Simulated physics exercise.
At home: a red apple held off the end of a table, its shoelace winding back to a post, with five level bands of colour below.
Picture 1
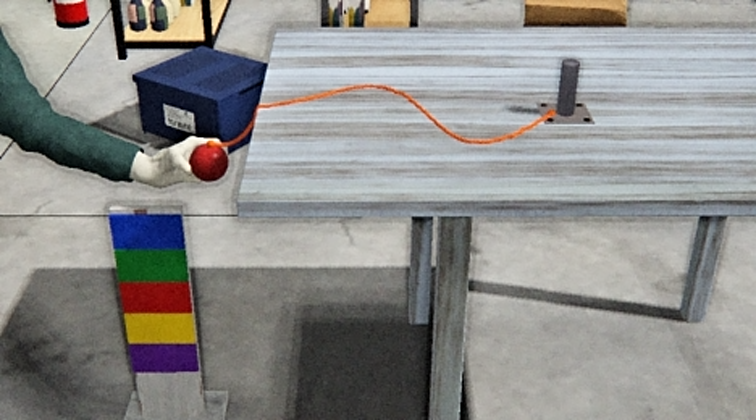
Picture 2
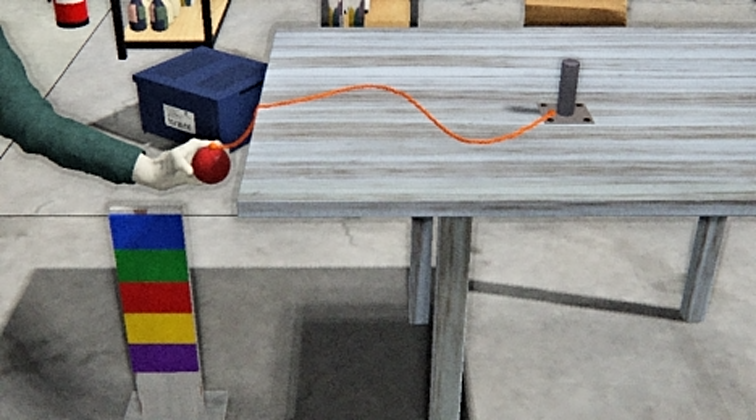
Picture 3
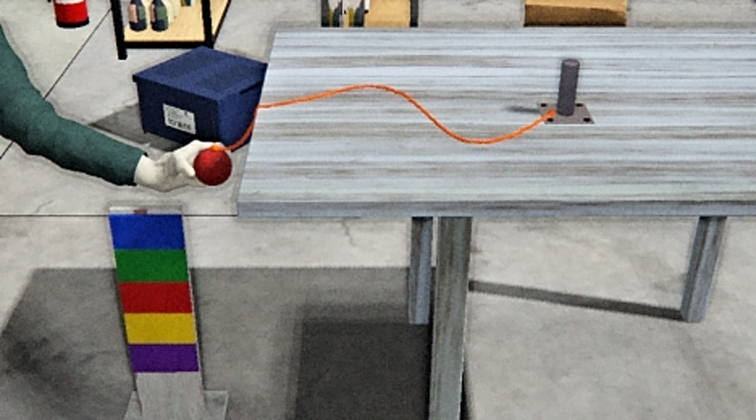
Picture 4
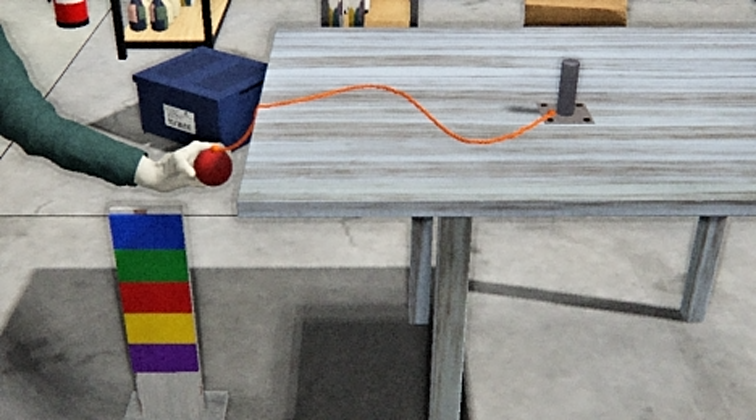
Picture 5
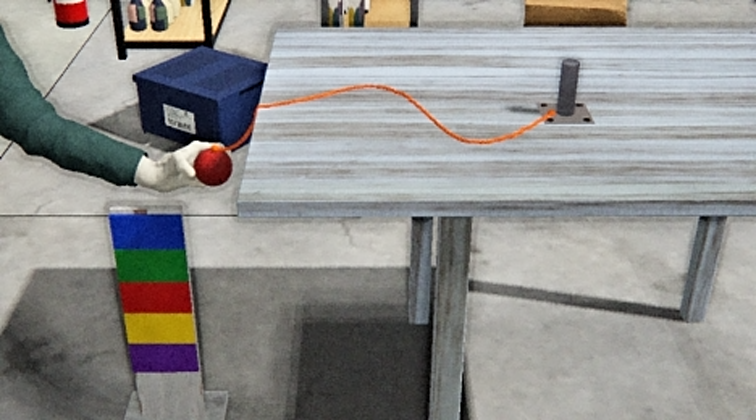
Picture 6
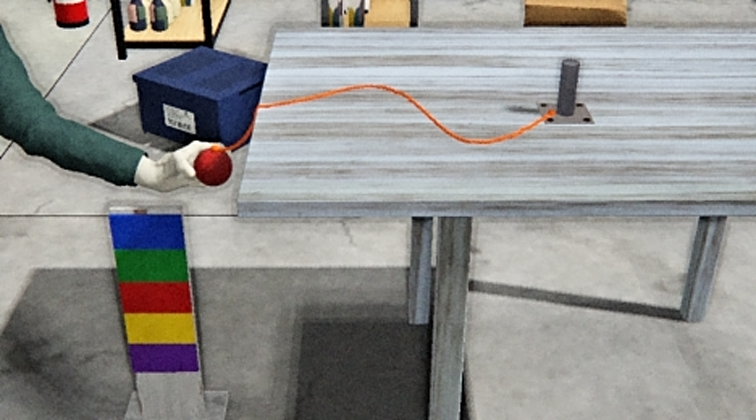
In a workshop, a gloved hand held a red apple just off the left end of a table, its orange shoelace winding back to a post, and barely moved above the coloured bands.
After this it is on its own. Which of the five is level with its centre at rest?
Its middle rests at the red band.
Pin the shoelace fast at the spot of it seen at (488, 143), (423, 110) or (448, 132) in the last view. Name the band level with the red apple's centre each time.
Taking them in turn: Green; blue; green.
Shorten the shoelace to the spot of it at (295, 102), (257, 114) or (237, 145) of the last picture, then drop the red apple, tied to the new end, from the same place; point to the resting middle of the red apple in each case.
Near (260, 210), (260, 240) and (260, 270).
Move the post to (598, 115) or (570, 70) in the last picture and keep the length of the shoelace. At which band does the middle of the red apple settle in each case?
In that order: Green; green.
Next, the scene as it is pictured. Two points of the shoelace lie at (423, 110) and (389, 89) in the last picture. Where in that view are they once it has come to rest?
At (347, 113), then (277, 114).
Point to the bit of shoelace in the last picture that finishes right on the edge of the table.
That spot is around (370, 87).
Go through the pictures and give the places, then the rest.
Red apple (209, 163); blue (147, 233); green (151, 267); red (156, 299); yellow (160, 329); purple (164, 359), in the first picture.
Red apple (211, 165); shoelace through (529, 128) (456, 137) (417, 105) (357, 88) (280, 104), in the second picture.
Red apple (213, 167), in the third picture.
Red apple (213, 167); shoelace through (529, 128) (456, 137) (417, 105) (357, 88) (280, 104), in the fourth picture.
Red apple (213, 167), in the fifth picture.
Red apple (213, 167); shoelace through (529, 128) (456, 137) (417, 105) (357, 88) (280, 104), in the sixth picture.
Early on, apple near (249, 278); level with green.
Midway, apple near (278, 300); level with red.
Finally, apple near (266, 301); level with red. The red one.
